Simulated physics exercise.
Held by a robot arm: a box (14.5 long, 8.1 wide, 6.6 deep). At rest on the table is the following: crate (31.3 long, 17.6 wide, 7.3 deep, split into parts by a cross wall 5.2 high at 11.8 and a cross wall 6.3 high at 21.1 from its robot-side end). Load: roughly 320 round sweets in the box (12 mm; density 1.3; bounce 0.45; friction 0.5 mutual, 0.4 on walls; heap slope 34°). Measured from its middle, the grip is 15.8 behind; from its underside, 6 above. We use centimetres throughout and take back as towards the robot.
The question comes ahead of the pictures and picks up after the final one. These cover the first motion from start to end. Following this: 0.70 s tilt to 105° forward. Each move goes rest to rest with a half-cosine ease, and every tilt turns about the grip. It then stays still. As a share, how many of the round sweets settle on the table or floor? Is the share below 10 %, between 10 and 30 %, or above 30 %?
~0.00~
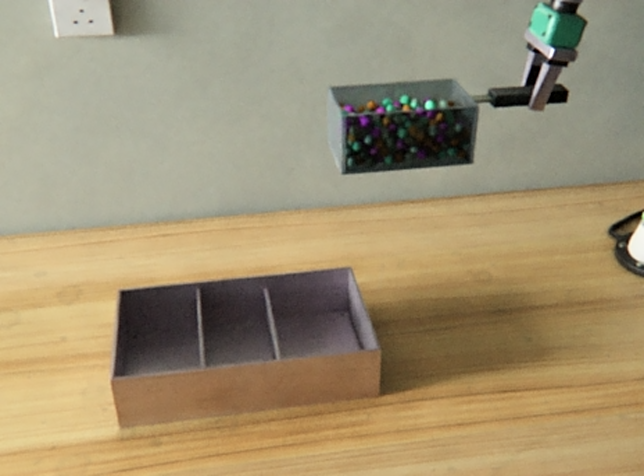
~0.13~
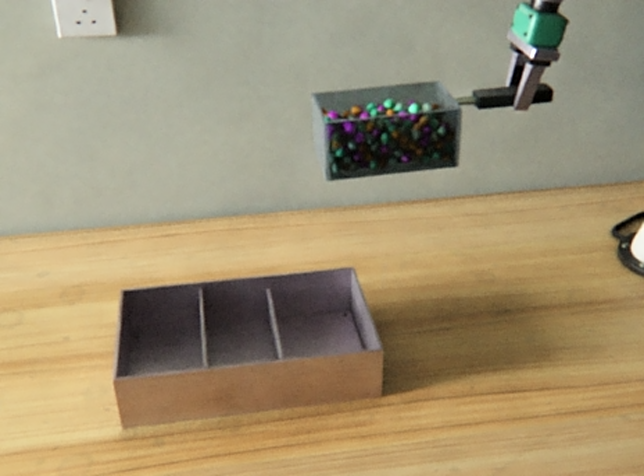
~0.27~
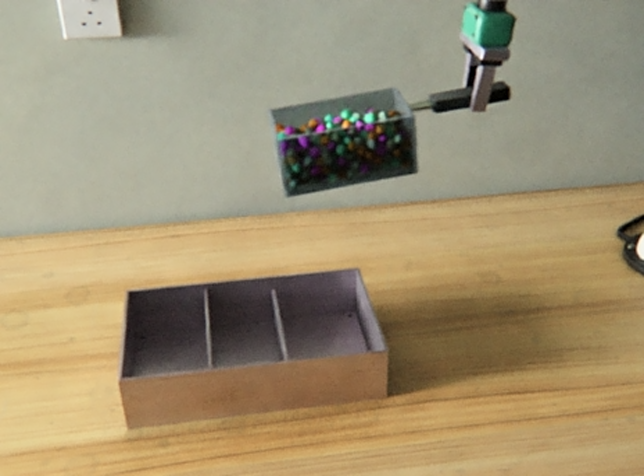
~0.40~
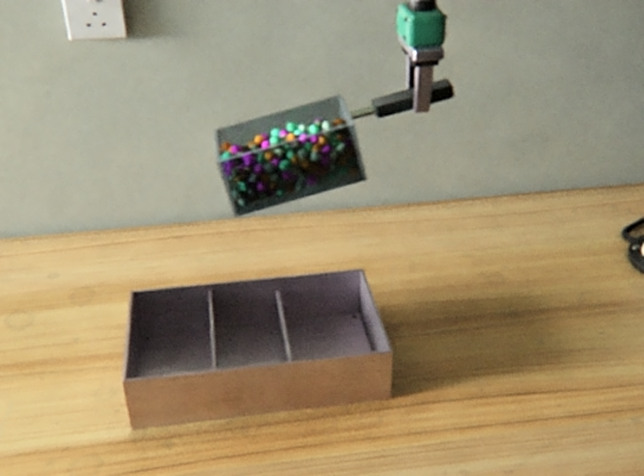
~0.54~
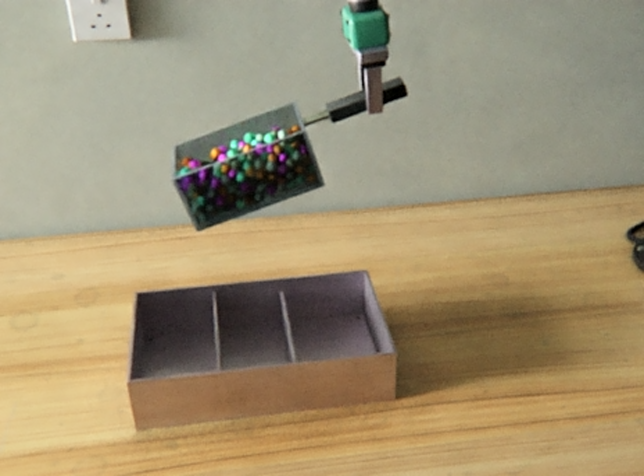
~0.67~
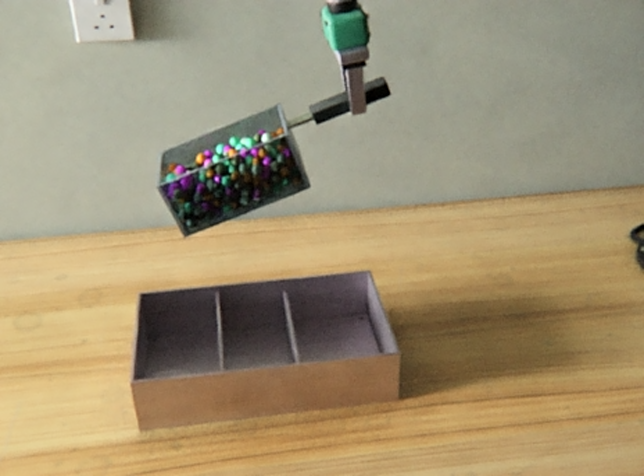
Below 10 %.
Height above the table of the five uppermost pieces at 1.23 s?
About 28 cm above the table.
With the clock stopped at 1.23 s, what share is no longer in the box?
So far, about 10 in a hundred parts are out.
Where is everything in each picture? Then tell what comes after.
In the first picture, the box floor at (399, 150), level; upper third of the load around (398, 118), from x 335 to 465, top at y 100; 325 in the box.
In the second picture, the box floor at (384, 154), tilted 2° forward; upper third of the load around (384, 122), from x 320 to 450, top at y 105.
In the third picture, the box floor at (345, 165), tilted 7° forward; upper third of the load around (350, 132), from x 280 to 405, top at y 115.
In the fourth picture, the box floor at (295, 177), tilted 12° forward; upper third of the load around (310, 145), from x 225 to 355, top at y 125.
In the fifth picture, the box floor at (257, 188), tilted 17° forward; upper third of the load around (272, 153), from x 185 to 310, top at y 130.
In the sixth picture, the box floor at (244, 191), tilted 19° forward; upper third of the load around (259, 156), from x 170 to 295, top at y 135; 325 in the box.
After 0.95 s, tilted 49° forward, highest piece 29 above the table; 325 in the box.
After 1.23 s, tilted 97° forward, highest piece 28 above the table; 285 in the box, 37 in the robot-side part, 3 in flight or on a rim.
After 1.57 s, tilted 105° forward, highest piece 21 above the table; 157 in the robot-side part, 154 in the box, 7 on the table or floor, 7 in flight or on a rim.
After 2.62 s, tilted 105° forward, highest piece 4 above the table; 316 in the robot-side part, 9 on the table or floor.
In the end, 316 in the robot-side part, 9 on the table or floor. That is 3 % on the table or floor.
